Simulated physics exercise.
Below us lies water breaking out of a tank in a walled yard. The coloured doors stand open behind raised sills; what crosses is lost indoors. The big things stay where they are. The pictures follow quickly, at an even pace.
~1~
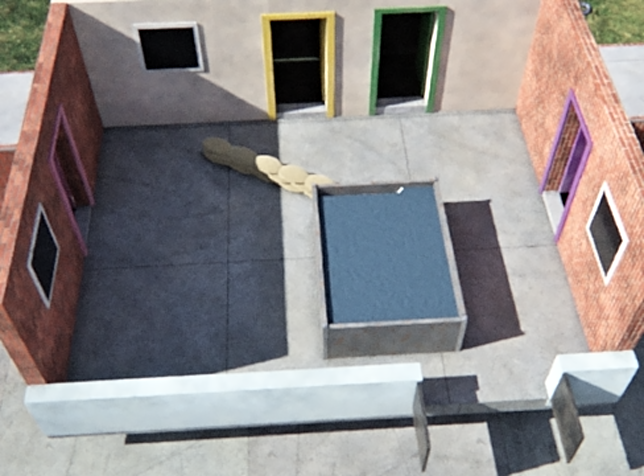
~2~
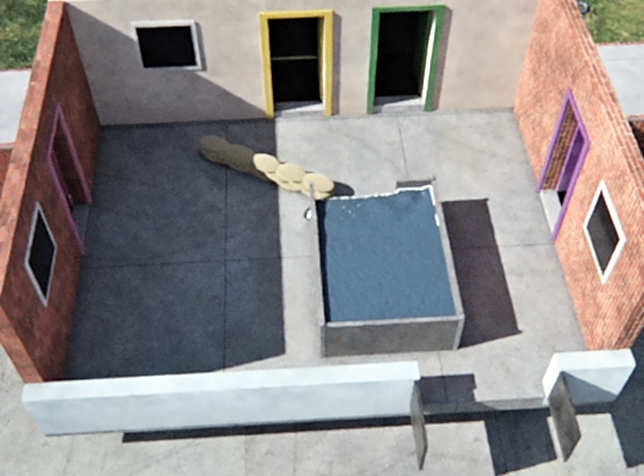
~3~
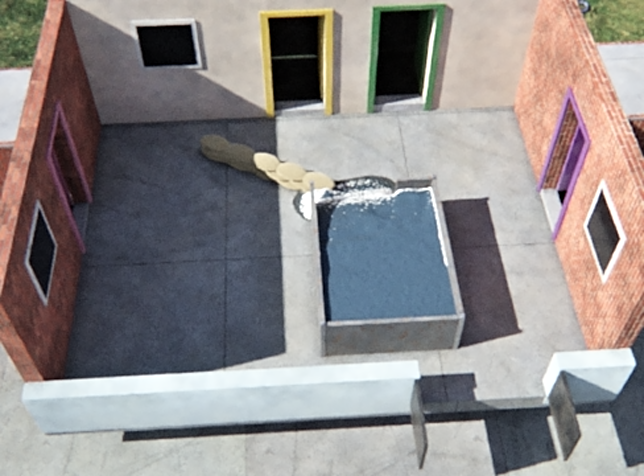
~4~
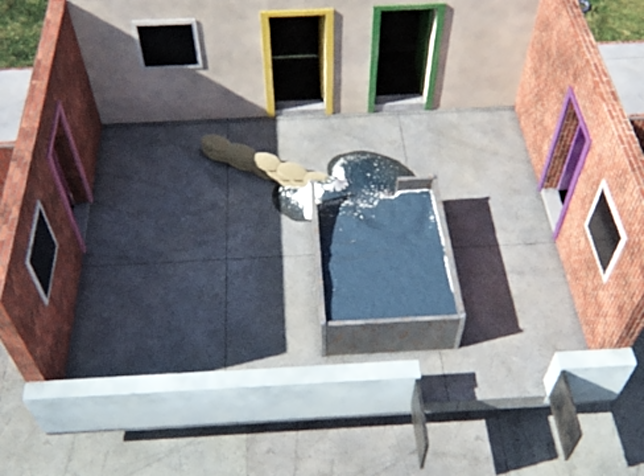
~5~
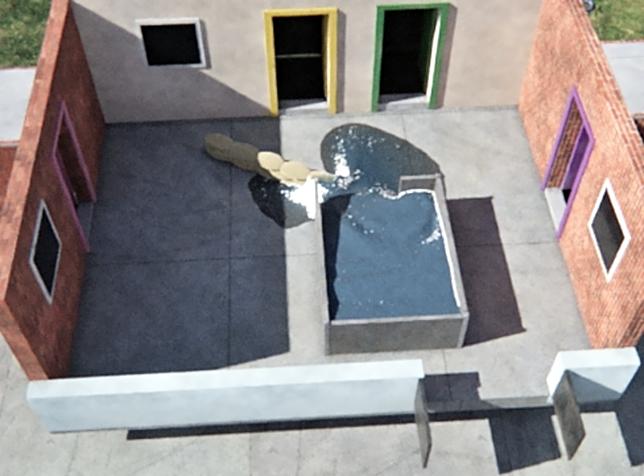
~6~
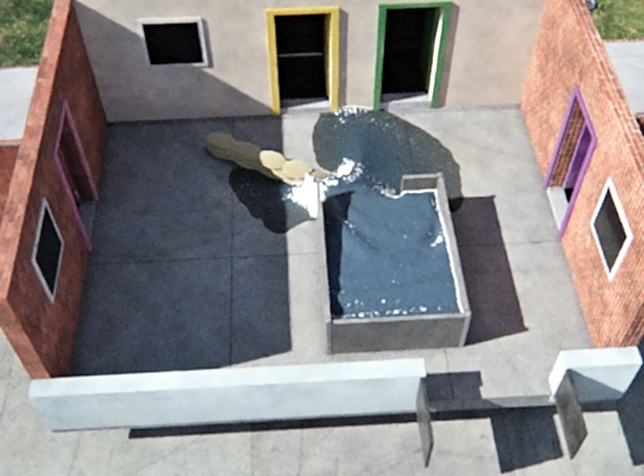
Water burst out of the far side of a full tank in a walled yard, then spread across the paving in a widening dark pool toward the yellow and green doorways.
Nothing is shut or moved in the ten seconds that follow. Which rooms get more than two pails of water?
One by one: The yellow door floods; the pink door floods; the purple door holds within the limit; the green door floods.
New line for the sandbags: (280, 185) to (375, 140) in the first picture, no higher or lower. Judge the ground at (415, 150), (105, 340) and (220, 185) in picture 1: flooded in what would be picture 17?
In turn: Under water, dry, wet.
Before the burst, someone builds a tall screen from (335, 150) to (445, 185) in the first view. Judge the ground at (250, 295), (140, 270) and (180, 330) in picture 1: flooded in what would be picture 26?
In that order: Not flooded, awash, clear.
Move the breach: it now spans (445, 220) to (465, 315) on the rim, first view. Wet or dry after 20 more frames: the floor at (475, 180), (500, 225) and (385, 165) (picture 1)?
One after the other: Covered, wet, flooded.
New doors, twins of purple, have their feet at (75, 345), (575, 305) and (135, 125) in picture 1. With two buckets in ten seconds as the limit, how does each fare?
In turn: Stays under, holds, floods.
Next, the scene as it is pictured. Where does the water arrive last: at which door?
That is the purple-painted one.
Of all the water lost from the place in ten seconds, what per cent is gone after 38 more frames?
I make it 55 per cent.
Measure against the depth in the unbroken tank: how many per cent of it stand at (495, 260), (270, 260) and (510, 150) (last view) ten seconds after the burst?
About 6, 2 and 12 per cent.
A moment on, water covers 30 % of the floor; the yellow door under two buckets in, the pink door not reached, the purple door not reached, the green door under two buckets in.
Next, water covers 45 % of the floor; the yellow door over two buckets in, the pink door under two buckets in, the purple door not reached, the green door over two buckets in.
Then, water covers 60 % of the floor; the yellow door over two buckets in, the pink door over two buckets in, the purple door wet at the sill, nothing in, the green door far over two buckets in.
Later, water covers 80 % of the floor; the yellow door over two buckets in, the pink door far over two buckets in, the purple door wet at the sill, nothing in, the green door far over two buckets in.
In the end, water covers 95 % of the floor; the yellow door far over two buckets in, the pink door far over two buckets in, the purple door wet at the sill, nothing in, the green door far over two buckets in.
